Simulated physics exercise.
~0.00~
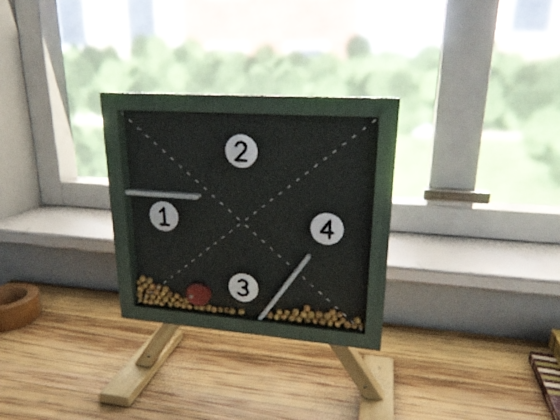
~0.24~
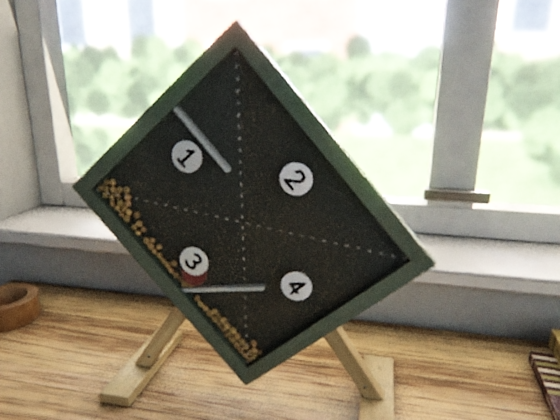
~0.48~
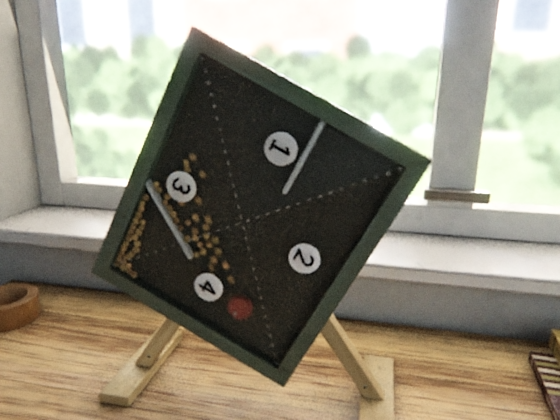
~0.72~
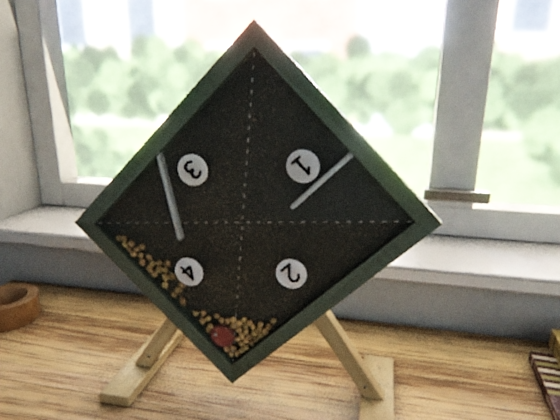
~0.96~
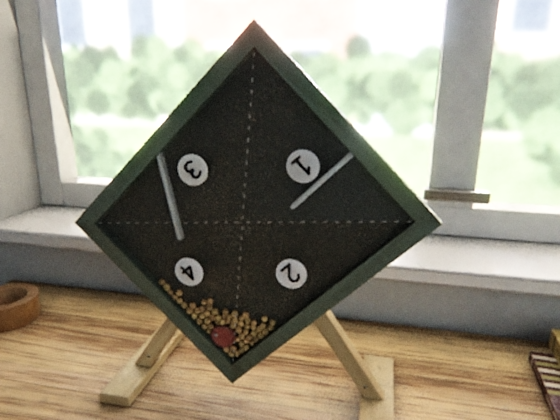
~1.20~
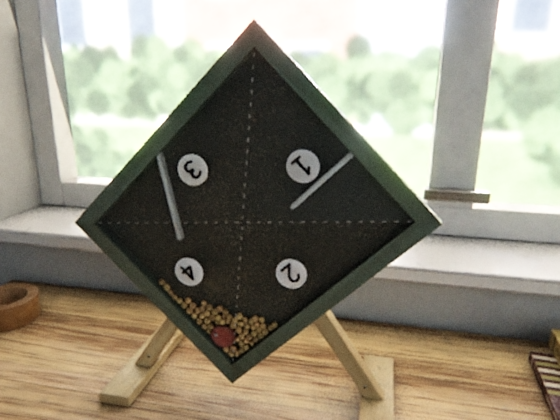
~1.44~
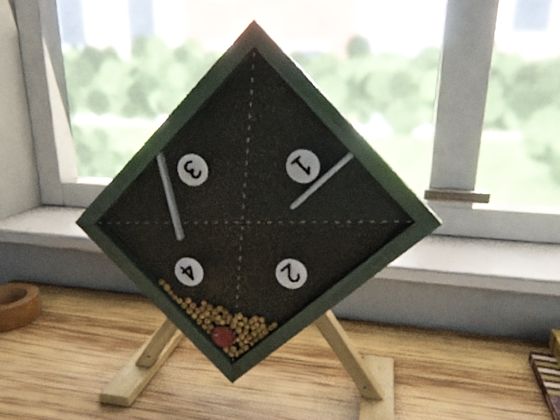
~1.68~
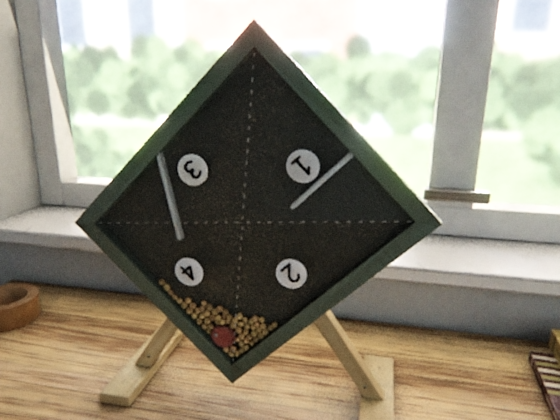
On a wooden windowsill, a green-framed case turns clockwise, spilling beads and a red disc into its bottom corner, then resting.
